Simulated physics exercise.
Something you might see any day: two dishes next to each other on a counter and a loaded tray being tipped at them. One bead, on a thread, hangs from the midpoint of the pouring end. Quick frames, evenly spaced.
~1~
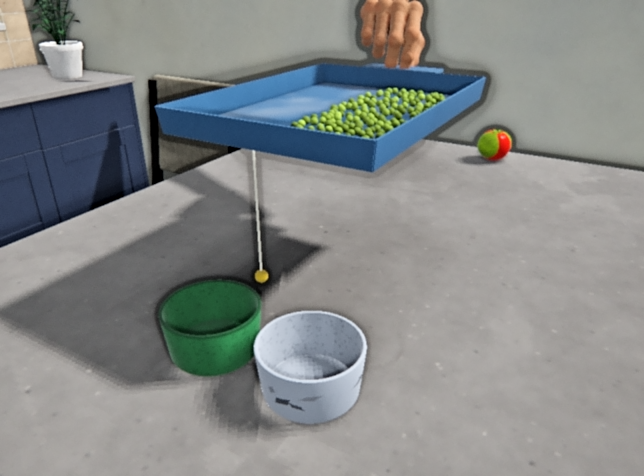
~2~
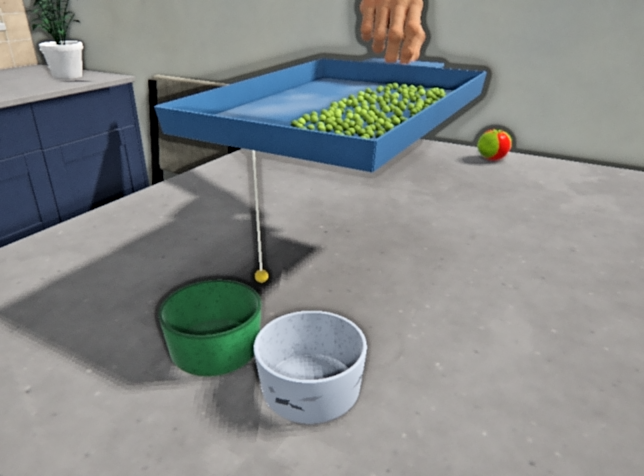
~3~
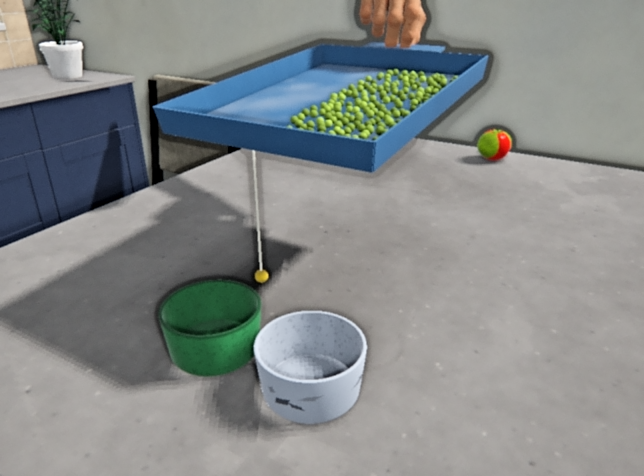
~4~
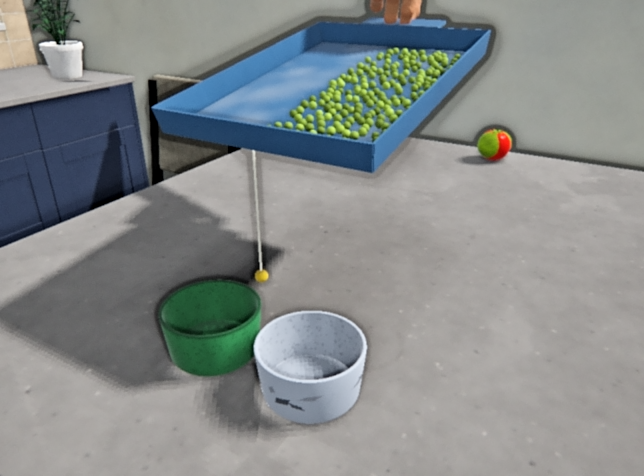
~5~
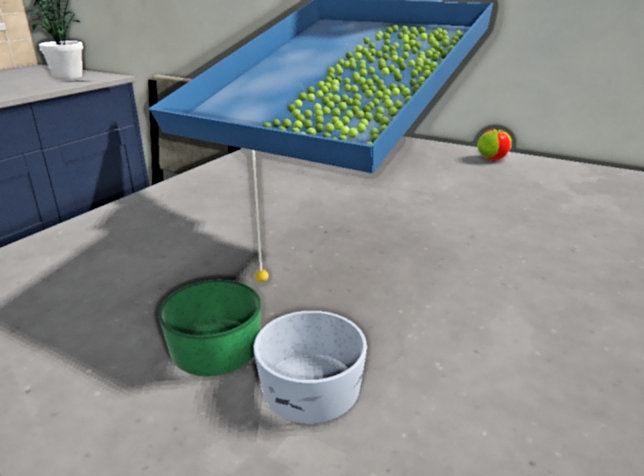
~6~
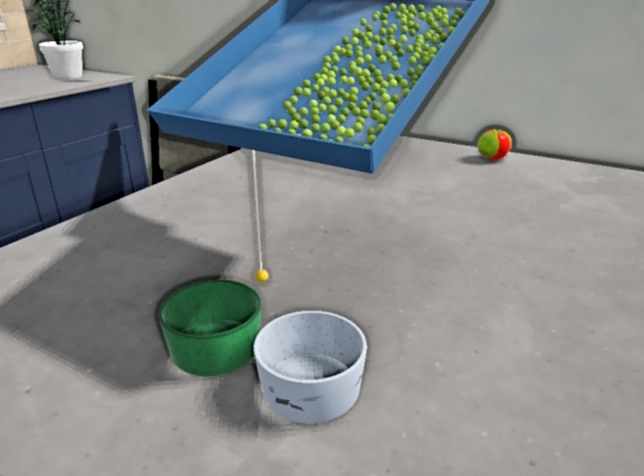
On a grey counter, a hand raises a blue tray's far end, and green peas shift.
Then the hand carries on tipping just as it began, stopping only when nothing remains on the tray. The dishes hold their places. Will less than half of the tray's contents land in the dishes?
No, more than half gets in.
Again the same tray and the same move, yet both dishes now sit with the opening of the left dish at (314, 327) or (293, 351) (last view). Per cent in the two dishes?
About 30 per cent, then about 60 per cent.
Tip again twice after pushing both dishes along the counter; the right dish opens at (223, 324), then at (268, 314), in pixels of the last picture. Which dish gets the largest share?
First place: The rightmost one; second place: The rightmost one.
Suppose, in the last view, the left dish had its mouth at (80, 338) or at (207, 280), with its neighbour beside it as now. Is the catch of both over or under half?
Short of half and then Short of half.
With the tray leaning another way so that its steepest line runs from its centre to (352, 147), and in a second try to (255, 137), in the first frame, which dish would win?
Well, the one to the right comes out on top first, then the one to the left.
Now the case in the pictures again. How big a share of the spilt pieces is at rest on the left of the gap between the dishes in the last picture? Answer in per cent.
80 %, near enough.
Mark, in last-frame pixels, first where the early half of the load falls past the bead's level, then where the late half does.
(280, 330) for the early half, (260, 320) for the late half.
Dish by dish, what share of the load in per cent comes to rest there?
Left dish around 20 percent; right dish around 50 percent.
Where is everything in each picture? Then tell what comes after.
In the first picture, corners of the pouring end at (160, 106) and (374, 139), level; middle of the load at (370, 118), dried peas; left dish at (178, 350); right dish at (281, 396); bead on its thread at (262, 276).
In the second picture, corners of the pouring end at (160, 106) and (374, 139), level; middle of the load at (370, 115).
In the third picture, corners of the pouring end at (158, 106) and (373, 140), tipped barely, level across its low end; middle of the load at (370, 107).
In the fourth picture, corners of the pouring end at (157, 107) and (371, 141), tipped a little, level across its low end; middle of the load at (370, 95).
In the fifth picture, corners of the pouring end at (155, 107) and (370, 143), tipped clearly, level across its low end; middle of the load at (369, 83).
In the sixth picture, corners of the pouring end at (153, 108) and (369, 146), tipped clearly, level across its low end; middle of the load at (366, 74), about a third on the move; left dish at (178, 350); right dish at (281, 396).
Soon, tray tipped steeply; nearly all on the tray; a small part in the air.
A while on, tray tipped past a quarter turn; most on the tray; a small part in the right dish; a stray few in the left dish; a small part outside both; a stray few in the air.
Towards the end, tray tipped past a quarter turn; about half in the right dish; about a quarter in the left dish; about a third outside both.
Finally, tray tipped past a quarter turn; about half in the right dish; about a quarter in the left dish; about a third outside both.
